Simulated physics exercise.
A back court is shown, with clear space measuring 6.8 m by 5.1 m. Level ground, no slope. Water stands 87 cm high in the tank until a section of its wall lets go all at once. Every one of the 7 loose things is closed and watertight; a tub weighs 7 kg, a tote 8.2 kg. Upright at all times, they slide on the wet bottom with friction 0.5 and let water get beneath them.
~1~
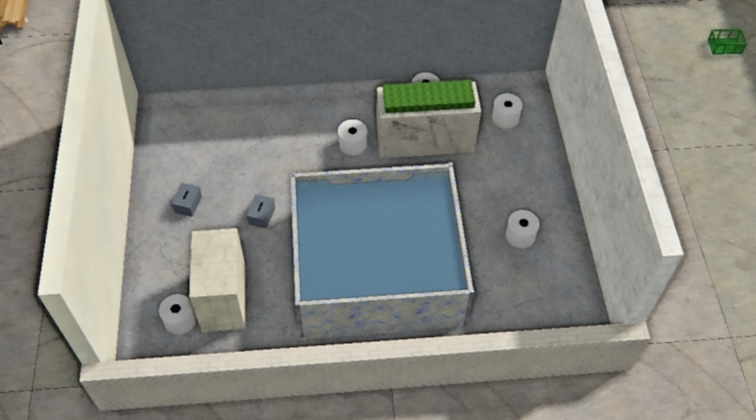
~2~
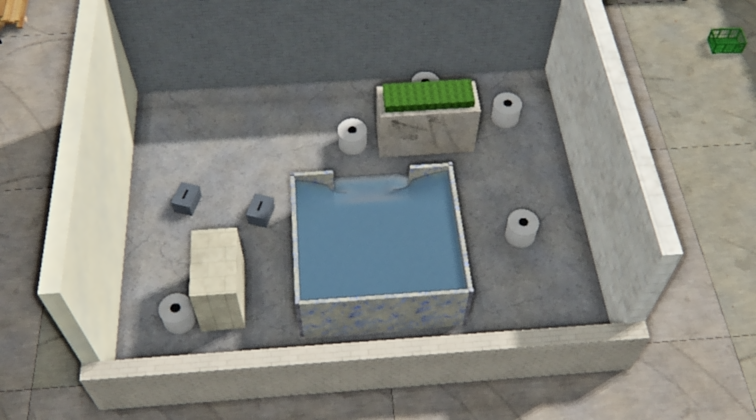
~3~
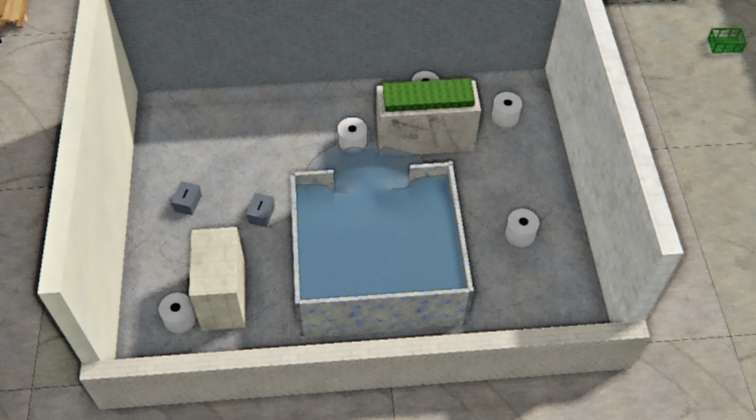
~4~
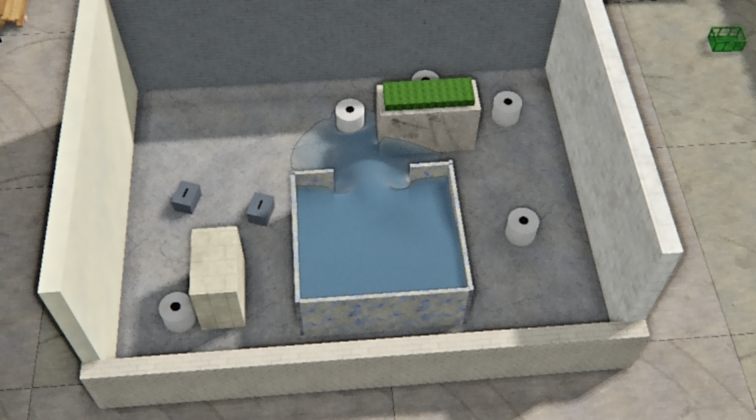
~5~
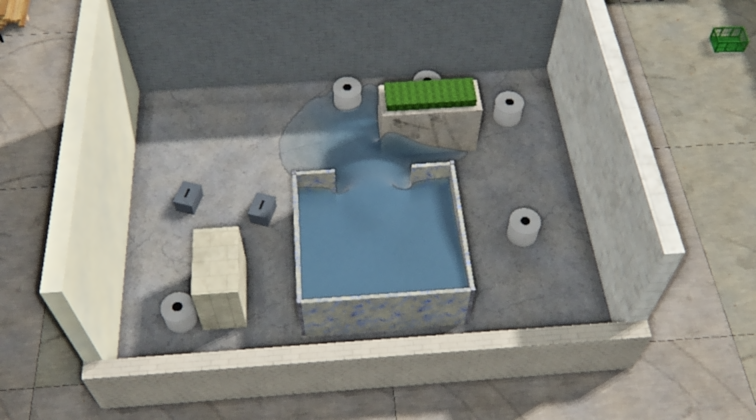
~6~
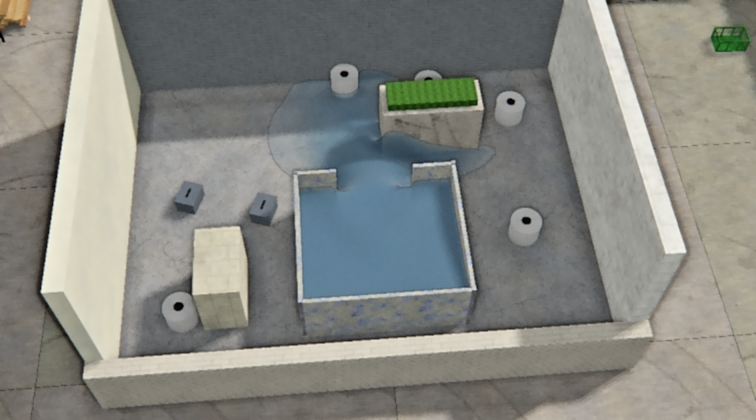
The clip shows a walled court with a square pool of water, pale blocks and white tubs; a gap opens in the pool's back wall, water spreads across the floor, and one tub slides back toward the rear wall.
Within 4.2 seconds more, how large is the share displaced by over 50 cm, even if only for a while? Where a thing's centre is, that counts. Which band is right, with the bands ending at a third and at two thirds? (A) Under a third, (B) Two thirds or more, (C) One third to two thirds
Two thirds or more (B).
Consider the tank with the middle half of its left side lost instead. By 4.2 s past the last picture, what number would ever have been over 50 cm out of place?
Then 6.
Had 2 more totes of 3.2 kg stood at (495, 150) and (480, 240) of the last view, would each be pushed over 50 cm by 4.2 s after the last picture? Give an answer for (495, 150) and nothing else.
It exceeds it.
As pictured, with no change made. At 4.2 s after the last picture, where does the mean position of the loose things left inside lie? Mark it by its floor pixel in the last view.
Mean position approx. (350, 234).
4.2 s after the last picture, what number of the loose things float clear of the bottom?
Count at that moment: 4.
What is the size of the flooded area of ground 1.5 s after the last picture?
Flooded: Near 21 m2.
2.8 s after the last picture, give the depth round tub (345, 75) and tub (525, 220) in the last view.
Depth approx. 29 cm / 6 cm.
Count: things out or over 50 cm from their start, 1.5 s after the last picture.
2 of them.
Then, 0.4 s after the last picture 1 of 7 are over 50 cm from their spots; 1 afloat.
Then, 1.5 s after the last picture 2 of 7 are over 50 cm from their spots; 1 afloat.
Then, 2.8 s after the last picture 5 of 7 are over 50 cm from their spots; 4 afloat.
Then, 4.2 s after the last picture 6 of 7 are over 50 cm from their spots, and 6 have been at some point; 4 afloat.
